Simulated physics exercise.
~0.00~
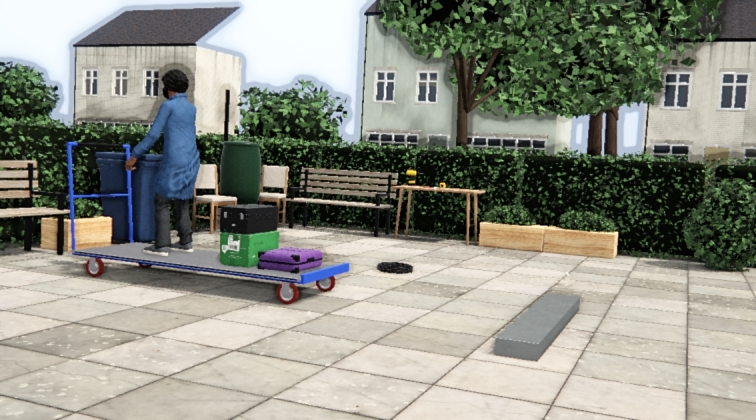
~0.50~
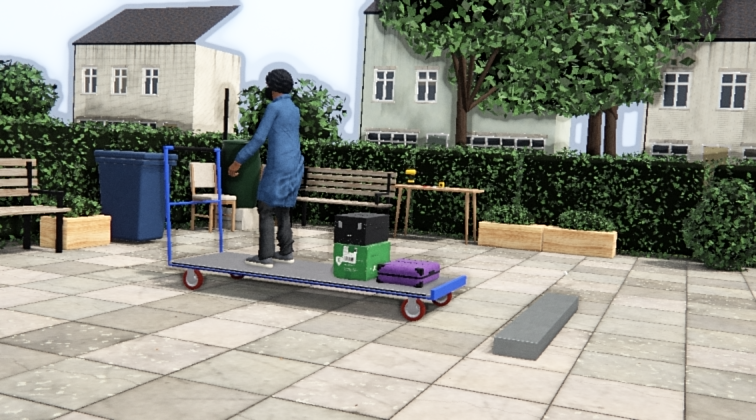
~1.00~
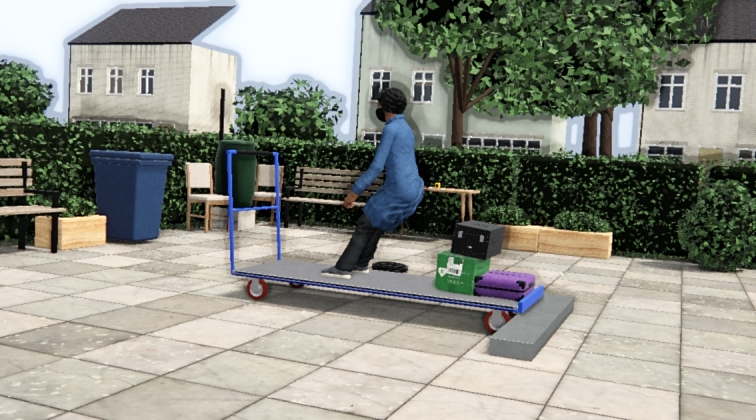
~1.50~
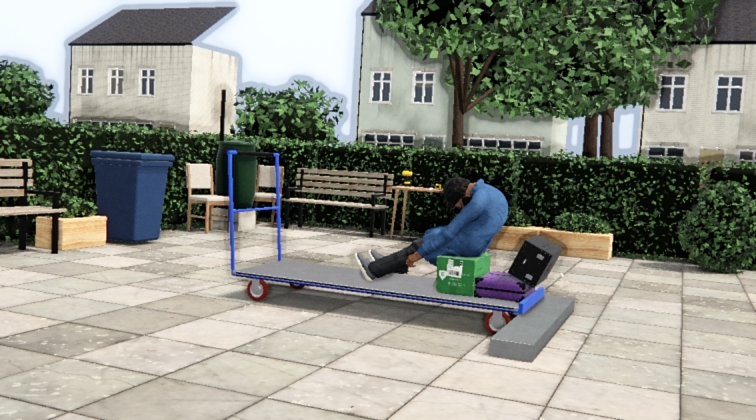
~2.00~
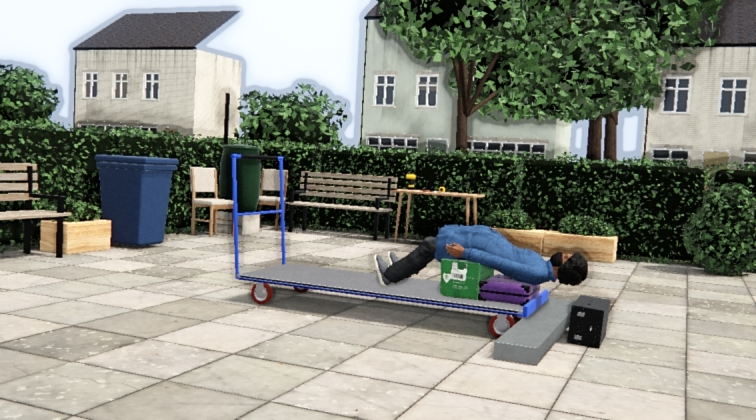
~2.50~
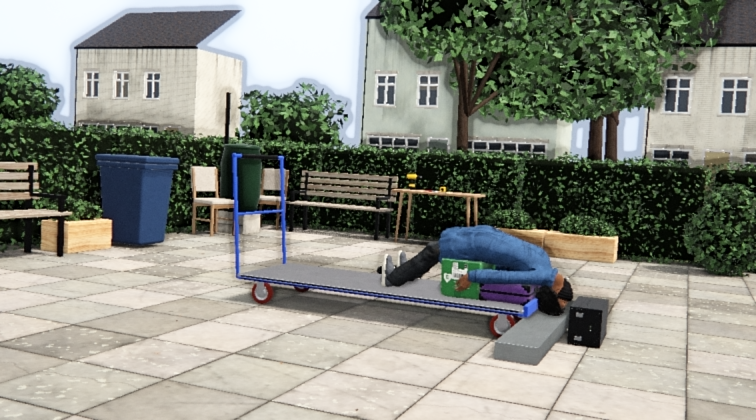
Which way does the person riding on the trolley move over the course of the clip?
The person moves to the right, first riding along with the trolley and then pitching forward over the load when it stops.
